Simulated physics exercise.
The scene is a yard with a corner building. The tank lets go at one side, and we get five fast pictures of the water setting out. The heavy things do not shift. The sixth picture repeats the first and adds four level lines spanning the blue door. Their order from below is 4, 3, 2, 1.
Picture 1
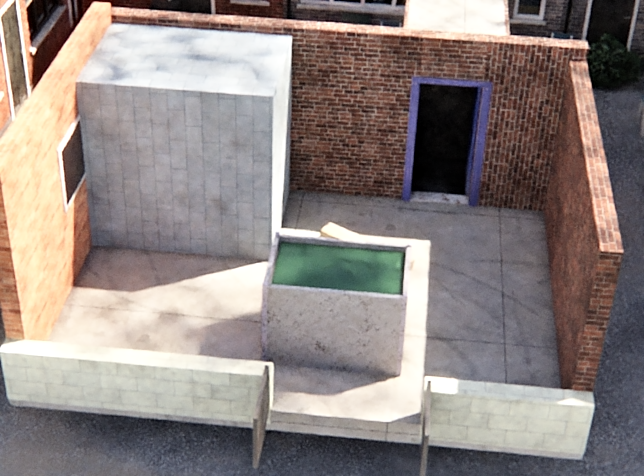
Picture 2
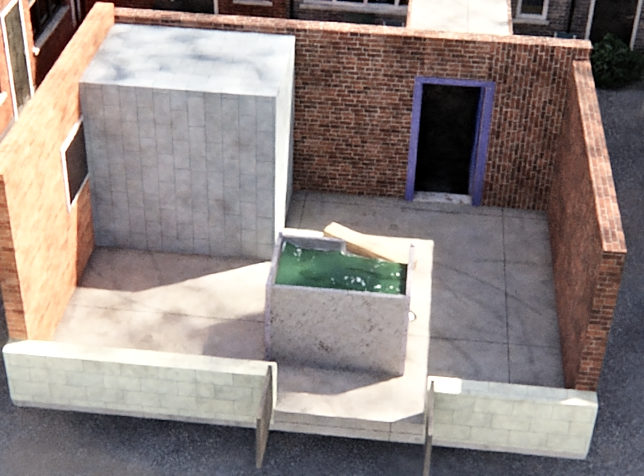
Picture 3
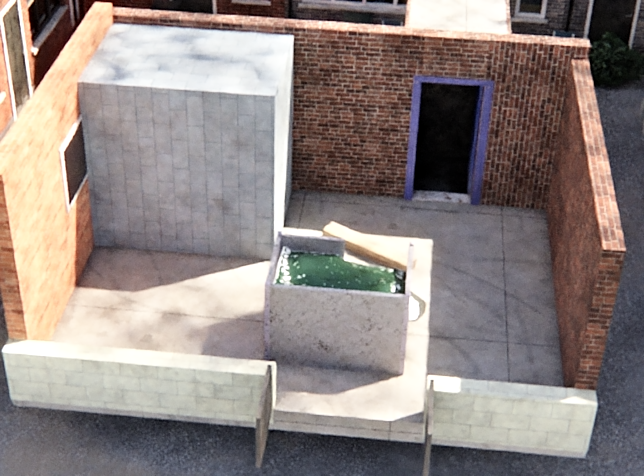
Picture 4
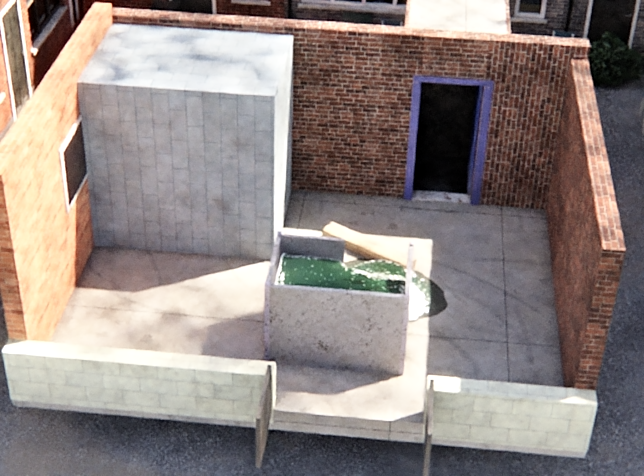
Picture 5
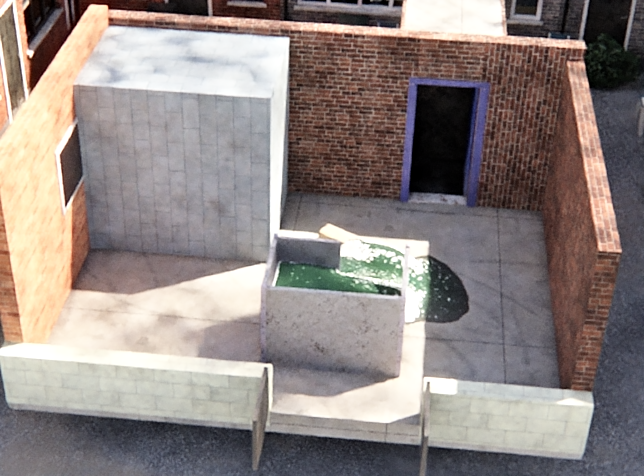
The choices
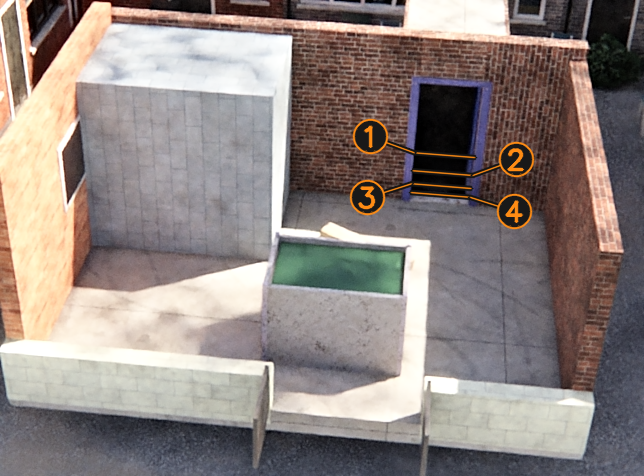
Green water in a raised tank drops and spreads rightward across the walled yard's floor.
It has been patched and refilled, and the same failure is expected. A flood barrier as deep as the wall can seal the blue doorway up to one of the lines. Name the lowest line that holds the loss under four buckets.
3 is the one.
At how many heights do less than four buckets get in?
Three.
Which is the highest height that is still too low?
It is 4.
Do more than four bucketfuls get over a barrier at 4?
Yes.
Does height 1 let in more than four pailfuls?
No, that is safe.
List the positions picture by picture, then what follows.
Water in the tank at rest, its middle at (339, 270); foot of the blue doorway at (439, 203); open gate at (349, 366).
Water covers 1 % of the ground, its front hidden from here.
Water covers 3 % of the ground, its front hidden from here.
Water covers 7 % of the ground, its front hidden from here.
Water covers 13 % of the ground and shows as far out as (458, 290).
On the marked copy, 1 at (444, 155); 2 at (442, 173); 3 at (441, 186); 4 at (440, 194); from the bottom up 4, 3, 2, 1.
With 1, nothing gets over.
With 2, nothing gets over.
With 3, a splash gets over, under a bucket.
With 4, about 10 bucketfuls get in.
